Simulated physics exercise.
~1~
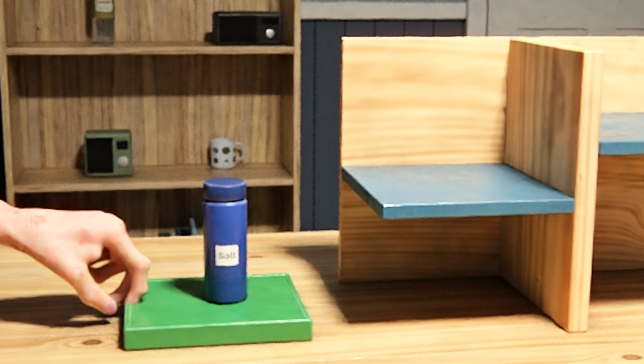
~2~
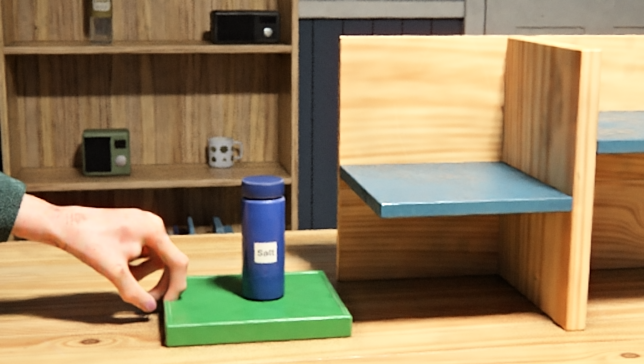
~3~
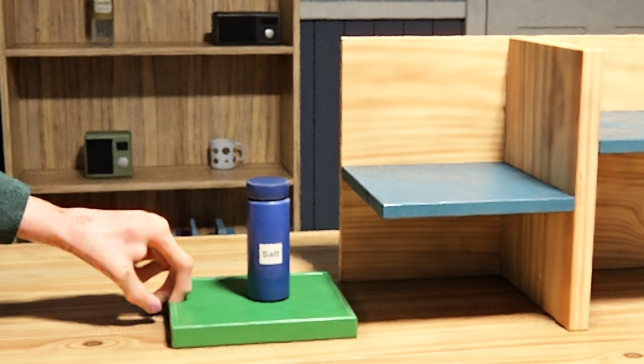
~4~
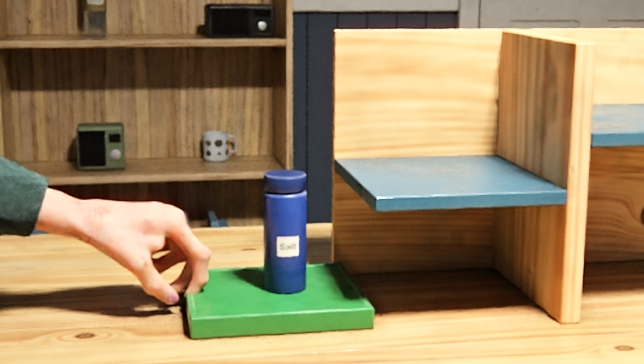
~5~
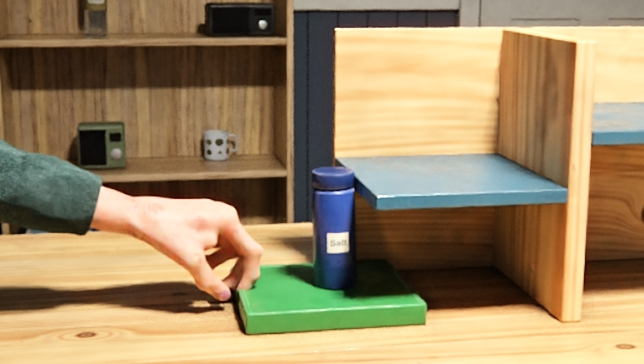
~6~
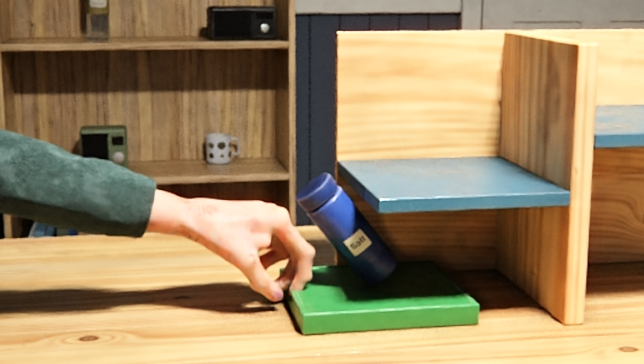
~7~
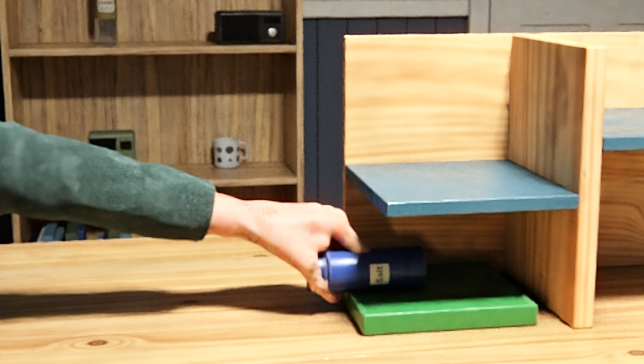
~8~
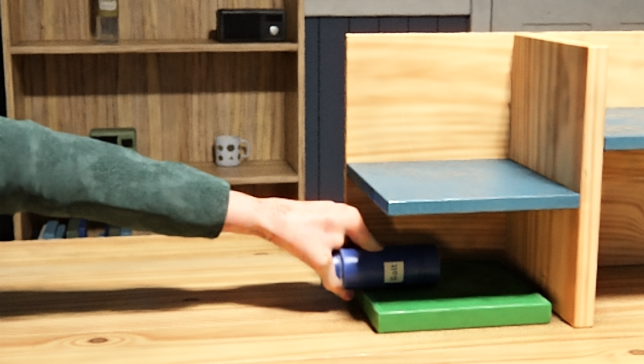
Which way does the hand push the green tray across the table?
The hand pushes the green tray to the right, so that it slides in under the shelf.
